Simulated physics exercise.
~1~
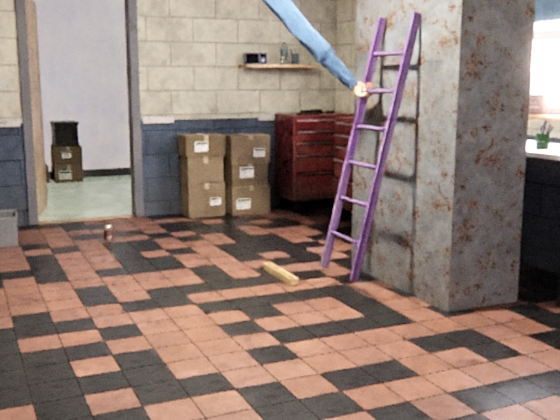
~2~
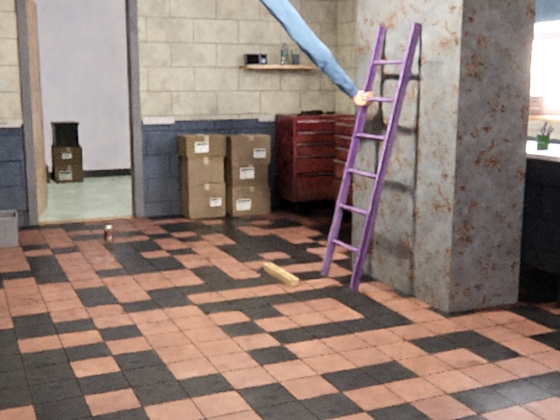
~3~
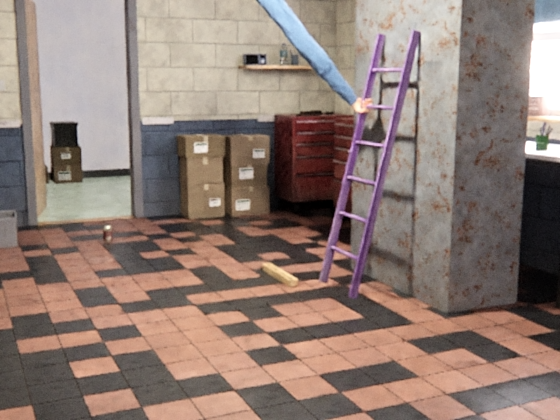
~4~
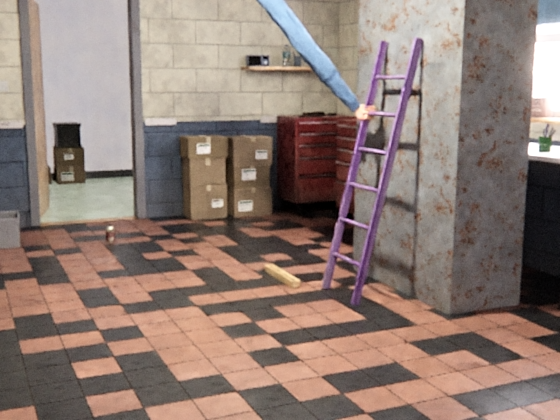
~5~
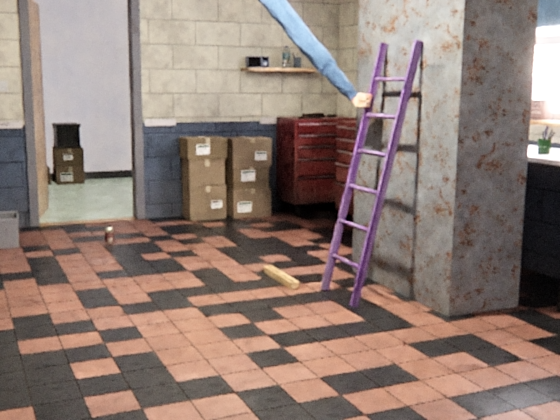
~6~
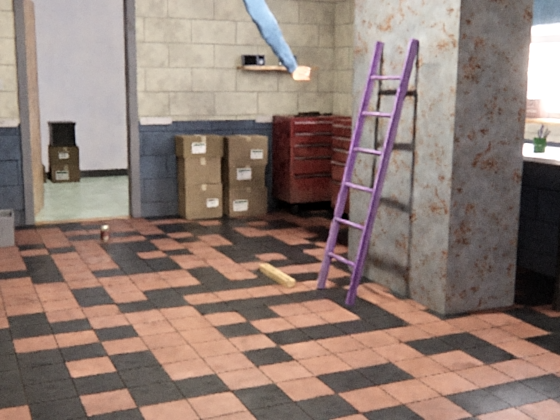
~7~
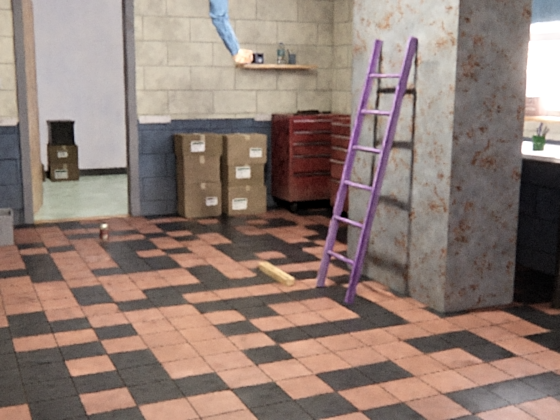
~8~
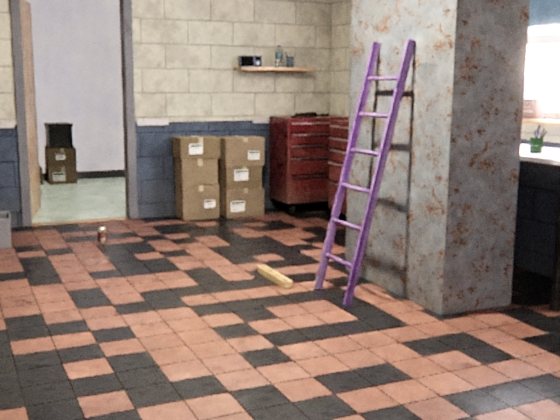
The clip shows a hand in a light blue sleeve holding a purple ladder against a mottled grey pillar as its foot slides down a little across the tiled floor near a wooden batten. The hand lets go and withdraws, and the ladder stays leaning.
